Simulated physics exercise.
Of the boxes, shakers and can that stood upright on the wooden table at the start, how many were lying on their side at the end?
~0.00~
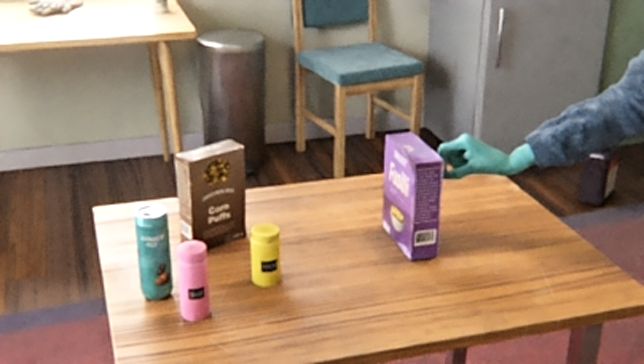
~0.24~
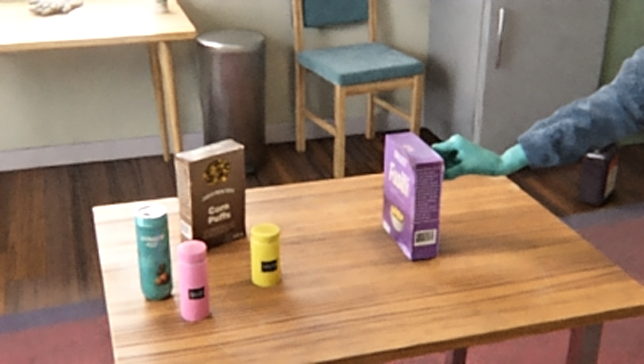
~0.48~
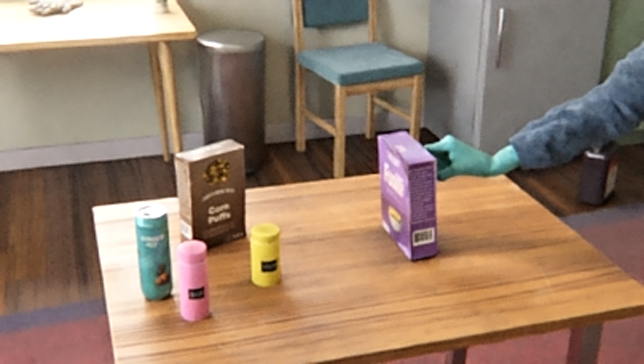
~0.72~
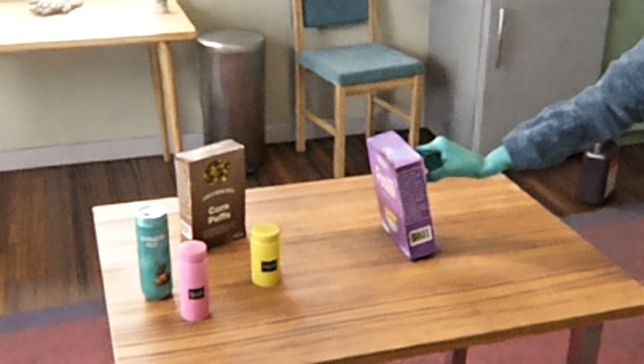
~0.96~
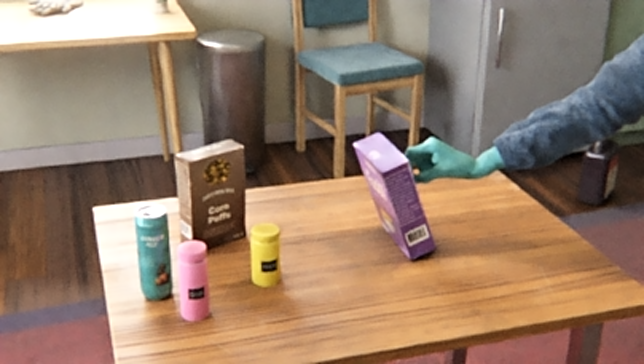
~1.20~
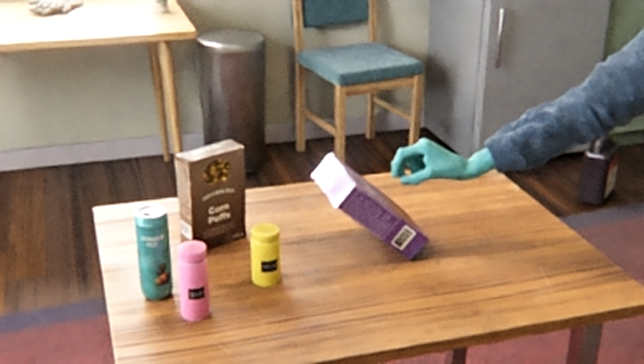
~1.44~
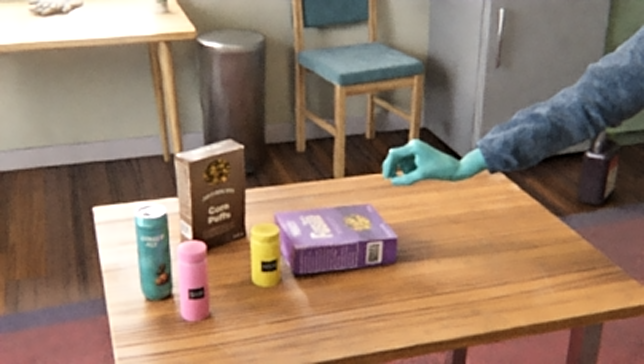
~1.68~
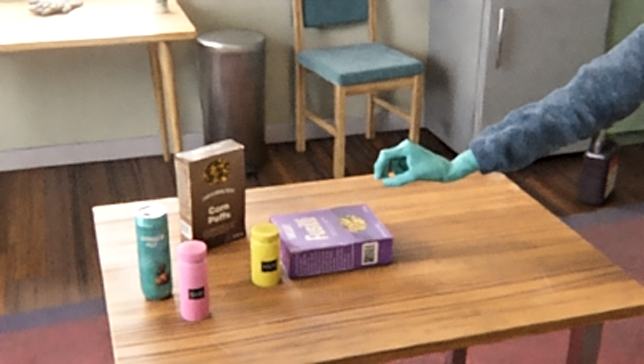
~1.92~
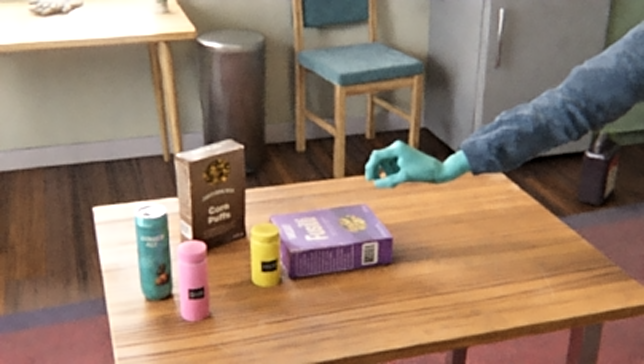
Only one of them, the purple box, was lying on its side at the end.
